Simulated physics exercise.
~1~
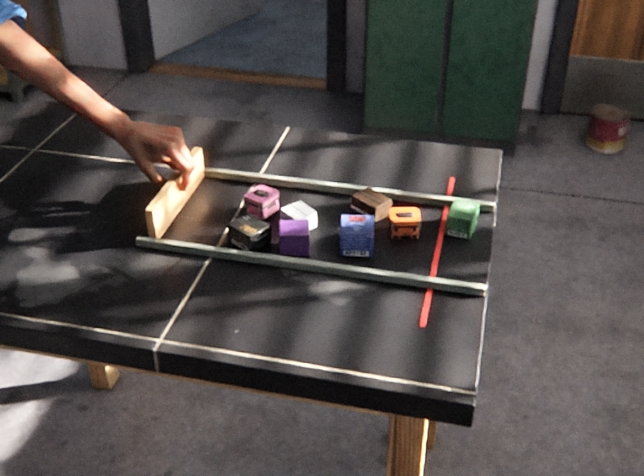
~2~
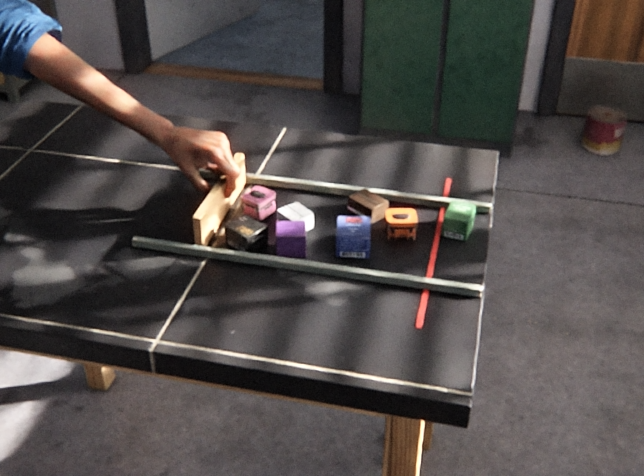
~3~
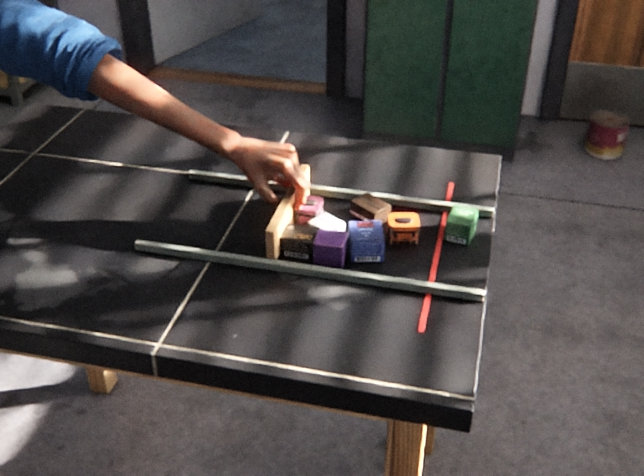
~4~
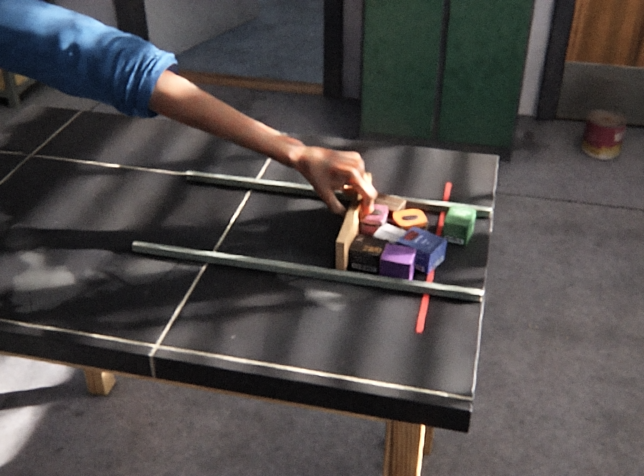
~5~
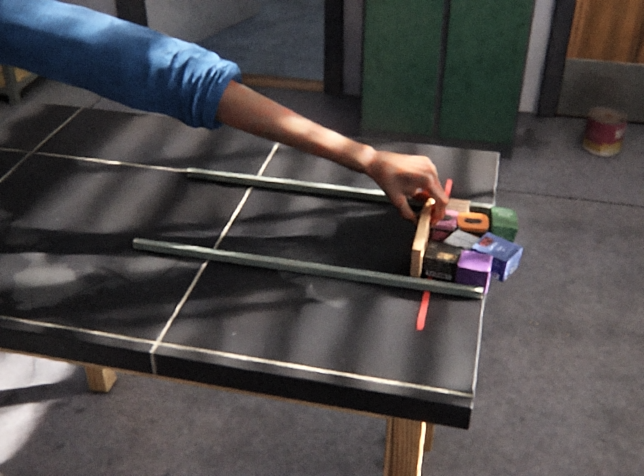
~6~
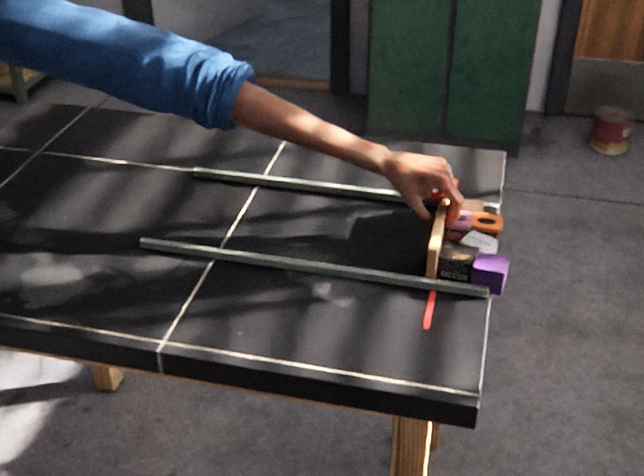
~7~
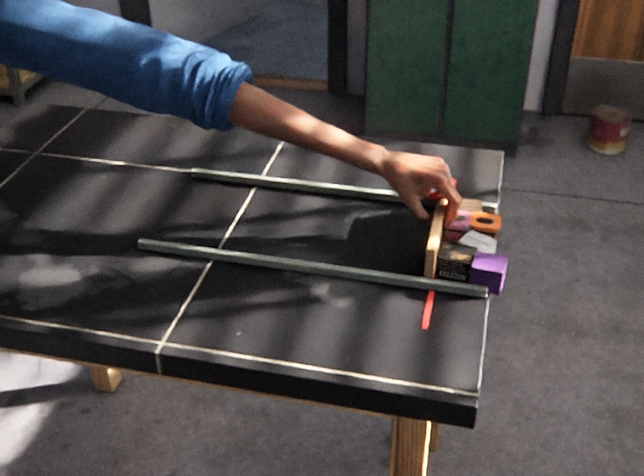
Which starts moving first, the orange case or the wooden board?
The wooden board starts moving first, pushed by the hand, while the orange case stays still until the gathered blocks are driven toward the tape.
In a dim room with a grey floor, a black table is seen from above at an angle, with two rails running toward its right edge and a red tape mark near that end. Pink, black, white, purple, brown, blue and orange blocks sit between the rails, with a green one beyond the tape. A hand in a blue sleeve pushes an upright wooden board rightward, gathering the blocks into a cluster. The cluster crosses the tape and crowds over the edge. The green and blue boxes drop out of sight, and the board stops at the tape, with the purple box still at the edge.
